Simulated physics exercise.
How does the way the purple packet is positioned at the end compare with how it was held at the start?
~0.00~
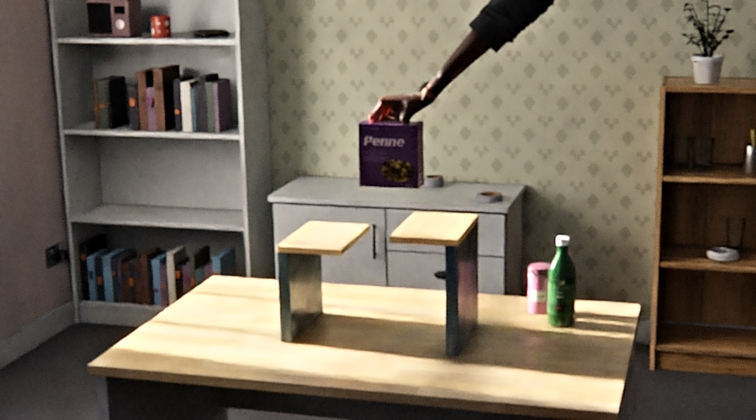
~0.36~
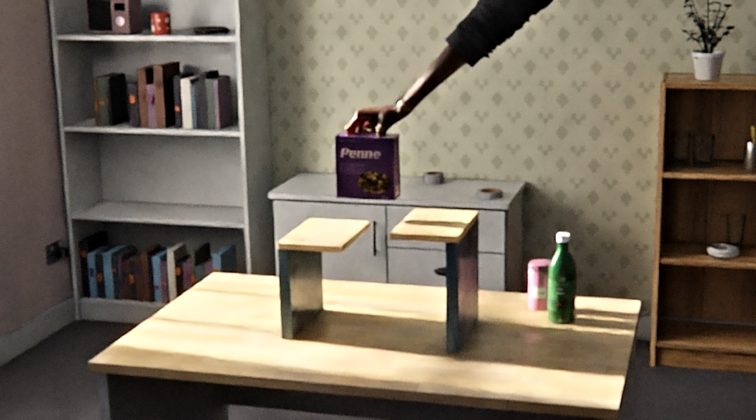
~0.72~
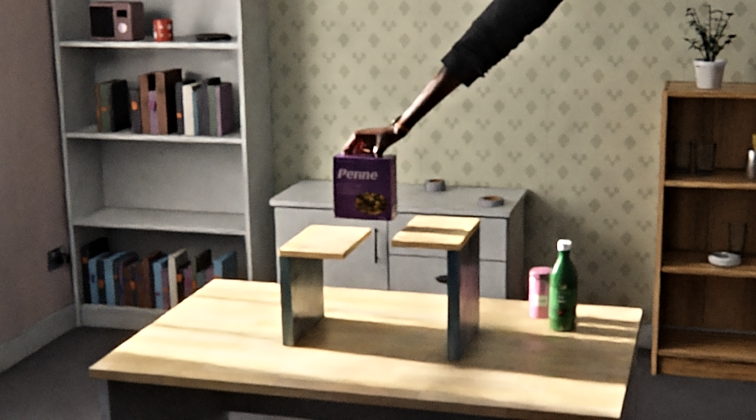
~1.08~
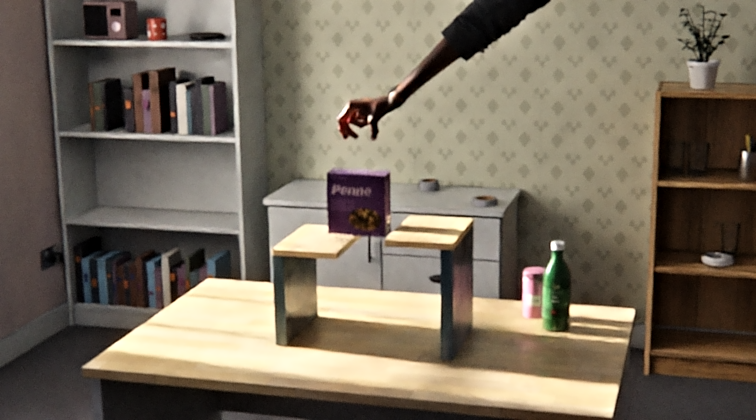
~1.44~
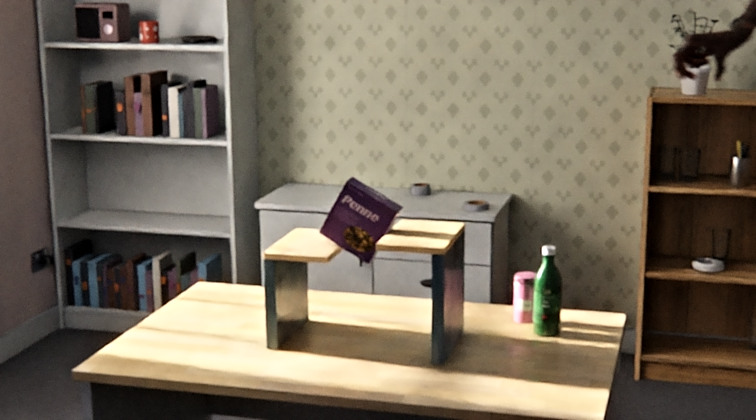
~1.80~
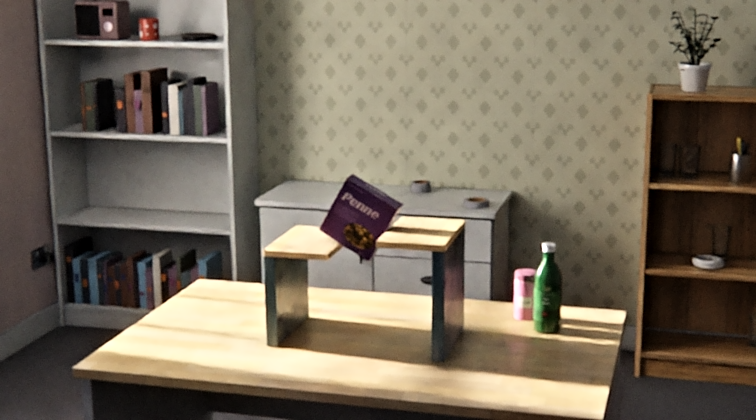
At the start the purple packet was upright in the hand. By the end it was leaning at a slant, caught in the gap between the two raised platforms.
